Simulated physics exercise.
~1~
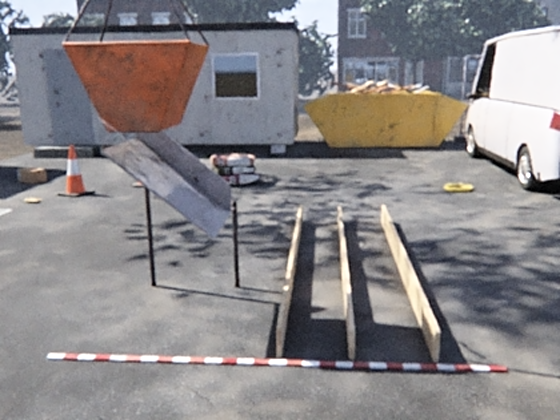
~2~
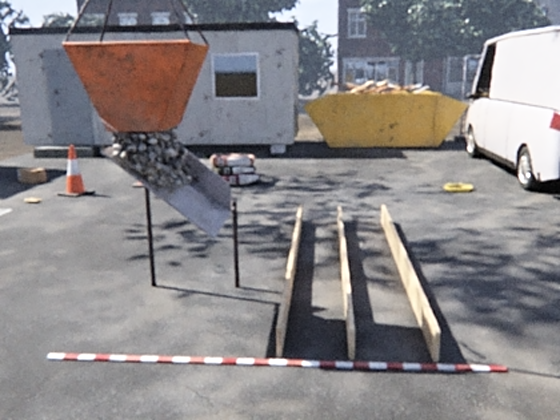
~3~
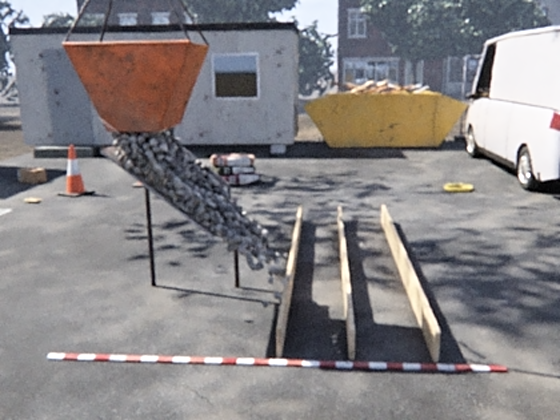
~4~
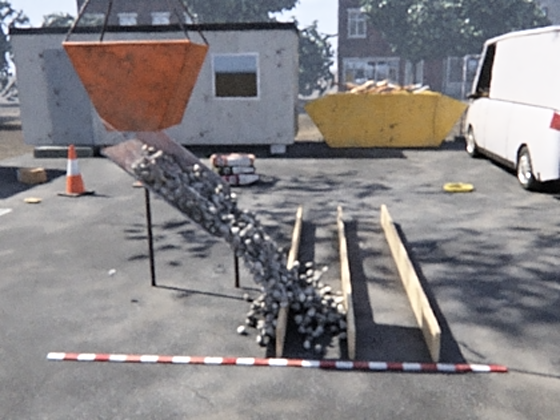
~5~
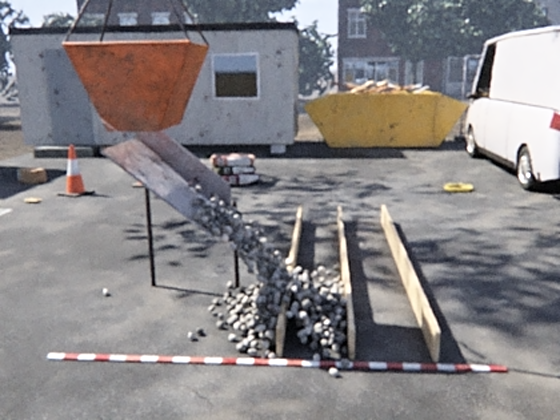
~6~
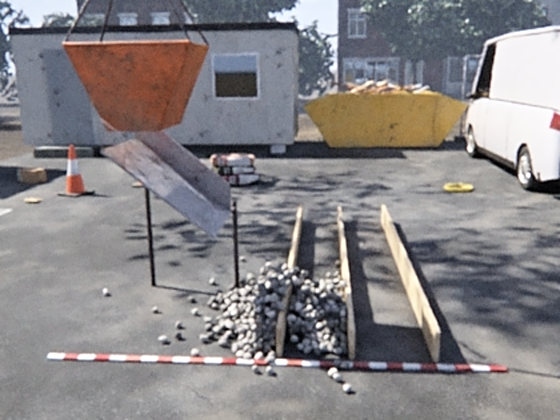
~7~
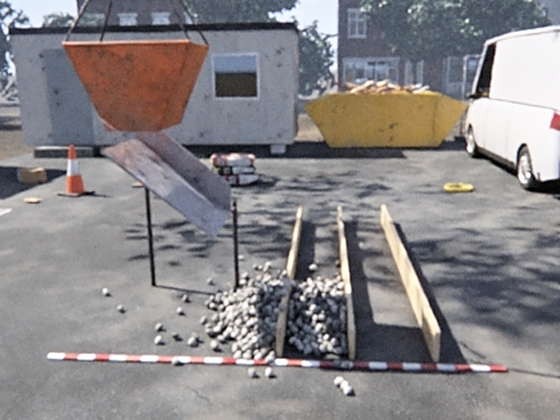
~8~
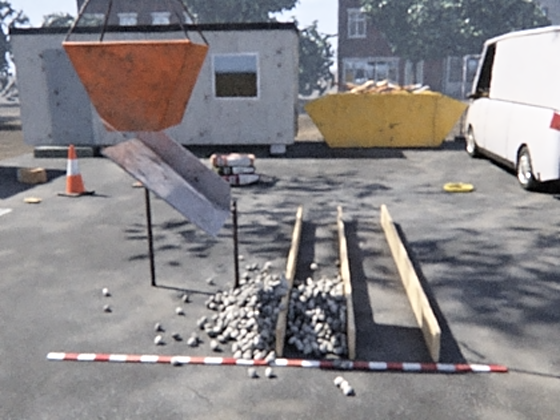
In this clip, grey stones drop from a hanging orange skip onto a sloping steel chute, slide down to the right and spill around three wooden boards, settling in a heap split between the left bay and the ground left of it, while the right bay stays empty.
